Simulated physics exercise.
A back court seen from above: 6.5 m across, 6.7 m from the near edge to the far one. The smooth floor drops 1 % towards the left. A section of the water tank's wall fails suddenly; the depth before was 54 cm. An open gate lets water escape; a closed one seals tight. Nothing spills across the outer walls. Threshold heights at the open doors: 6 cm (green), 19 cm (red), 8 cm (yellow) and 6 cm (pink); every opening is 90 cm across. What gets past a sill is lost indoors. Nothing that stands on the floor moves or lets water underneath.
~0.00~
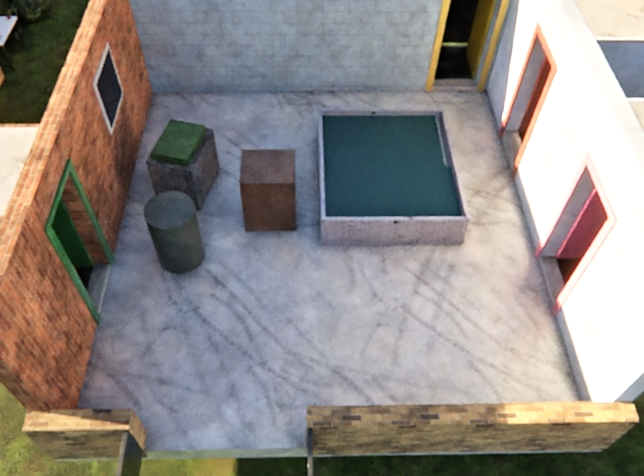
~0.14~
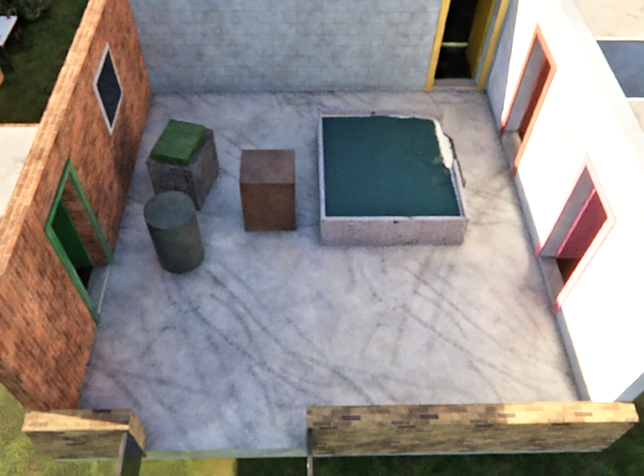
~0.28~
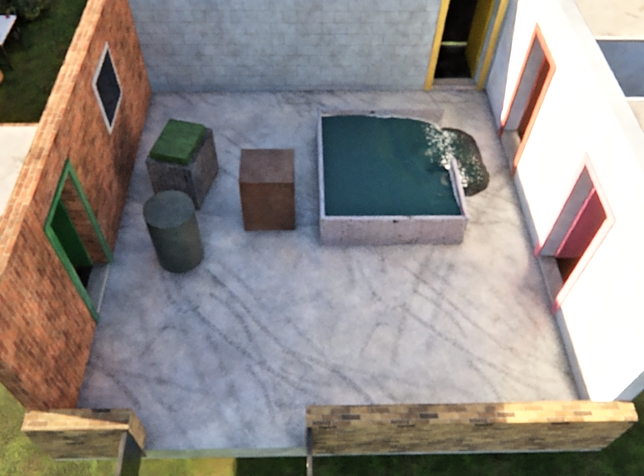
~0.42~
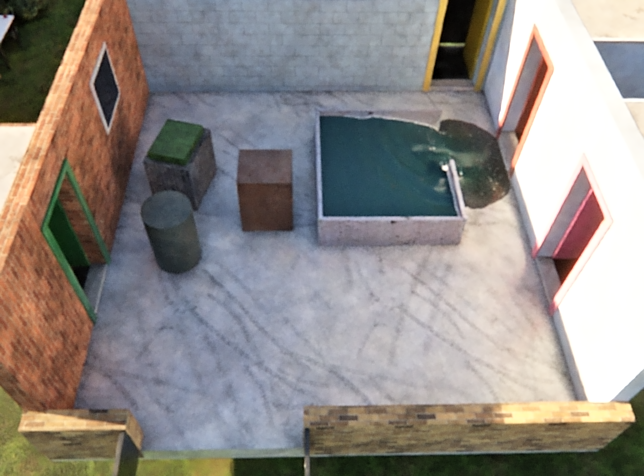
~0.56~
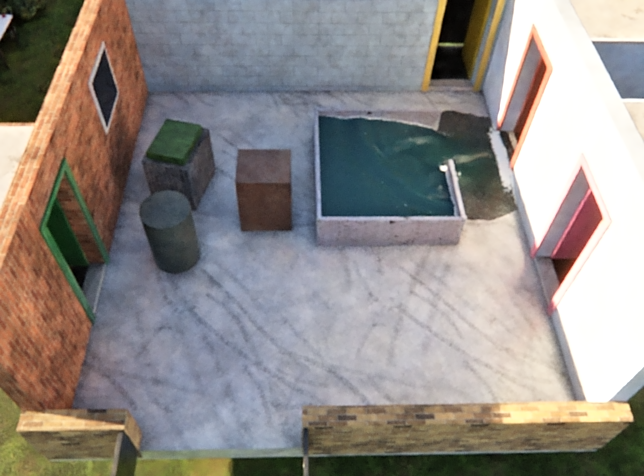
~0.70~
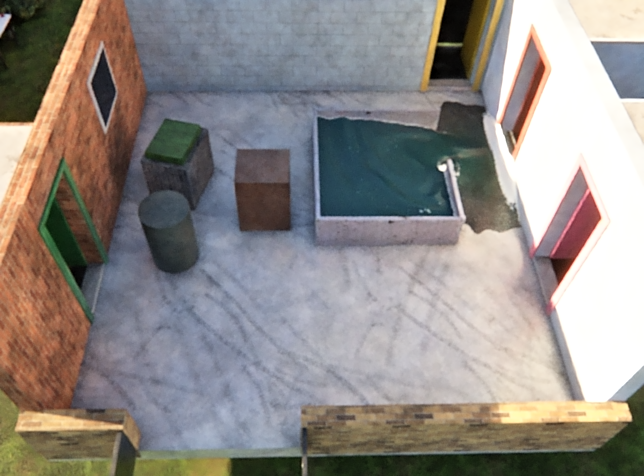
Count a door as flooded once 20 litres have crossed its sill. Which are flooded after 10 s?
The water let in: At the green door it keeps below the limit; at the red door it goes over the limit; at the yellow door it goes over the limit; at the pink door it stays under the limit.
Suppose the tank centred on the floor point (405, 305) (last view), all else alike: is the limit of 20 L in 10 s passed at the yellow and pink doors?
Against that limit: Yellow above, pink past it.
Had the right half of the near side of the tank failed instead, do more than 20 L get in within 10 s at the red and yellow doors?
Against that limit: Red below, yellow not over.
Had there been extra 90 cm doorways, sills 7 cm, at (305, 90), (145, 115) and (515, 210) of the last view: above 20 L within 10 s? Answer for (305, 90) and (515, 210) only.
In turn: Under, above.
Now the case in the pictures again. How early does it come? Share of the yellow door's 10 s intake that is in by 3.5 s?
Some 50 per cent by then.
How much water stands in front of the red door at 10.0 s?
Roughly 9.0 cm deep.
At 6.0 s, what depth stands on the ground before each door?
In cm: Green 0, red 16, yellow 18, pink 3.
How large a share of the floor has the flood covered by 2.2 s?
Some 20 per cent of it.
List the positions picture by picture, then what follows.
The first frame shows still water, 54 cm deep, in the water tank at (388, 163).
In the second frame, the front is at a hidden place, 0.7 m from the gap at (442, 154); 0.2 m2 of floor is under water; 54 cm left at the back of the water tank.
In the third frame, the front is at (475, 189), 0.9 m from the gap at (441, 154); 0.8 m2 of floor is under water; 54 cm left at the back of the water tank.
In the fourth frame, water pours out at (439, 155) and has run 1.3 m, to (509, 182); typically 7 cm deep outside, 54 cm at the water tank's back.
In the fifth frame, water pours out at (438, 155) and has run 1.5 m, to (514, 203); typically 7 cm deep outside, 54 cm at the water tank's back.
In the sixth frame, the front is at (518, 223), 1.8 m from the gap at (437, 155); 2.6 m2 of floor is under water; 54 cm left at the back of the water tank.
After 1.4 s water covers 10 % of the floor and is deepest (39 cm) near (498, 155); green door not reached, red door 38 cm at the sill, 58 L in, yellow door 13 cm at the sill, 1 L in, pink door 3 cm at the sill, 0 L in.
After 2.2 s water covers 20 % of the floor and is deepest (38 cm) near (500, 162); green door not reached, red door 37 cm at the sill, 149 L in, yellow door 25 cm at the sill, 71 L in, pink door 4 cm at the sill, 0 L in.
After 3.5 s water covers 40 % of the floor and is deepest (26 cm) near (479, 91); green door not reached, red door 25 cm at the sill, 225 L in, yellow door 22 cm at the sill, 208 L in, pink door 4 cm at the sill, 0 L in.
After 6.0 s water covers 65 % of the floor and is deepest (18 cm) near (481, 97); green door not reached, red door 16 cm at the sill, 242 L in, yellow door 18 cm at the sill, 353 L in, pink door 3 cm at the sill, 0 L in.
After 10.0 s water covers 85 % of the floor and is deepest (10 cm) near (452, 91); green door 8 cm at the sill, 1 L in, red door 9 cm at the sill, 242 L in, yellow door 10 cm at the sill, 421 L in, pink door 2 cm at the sill, 0 L in.
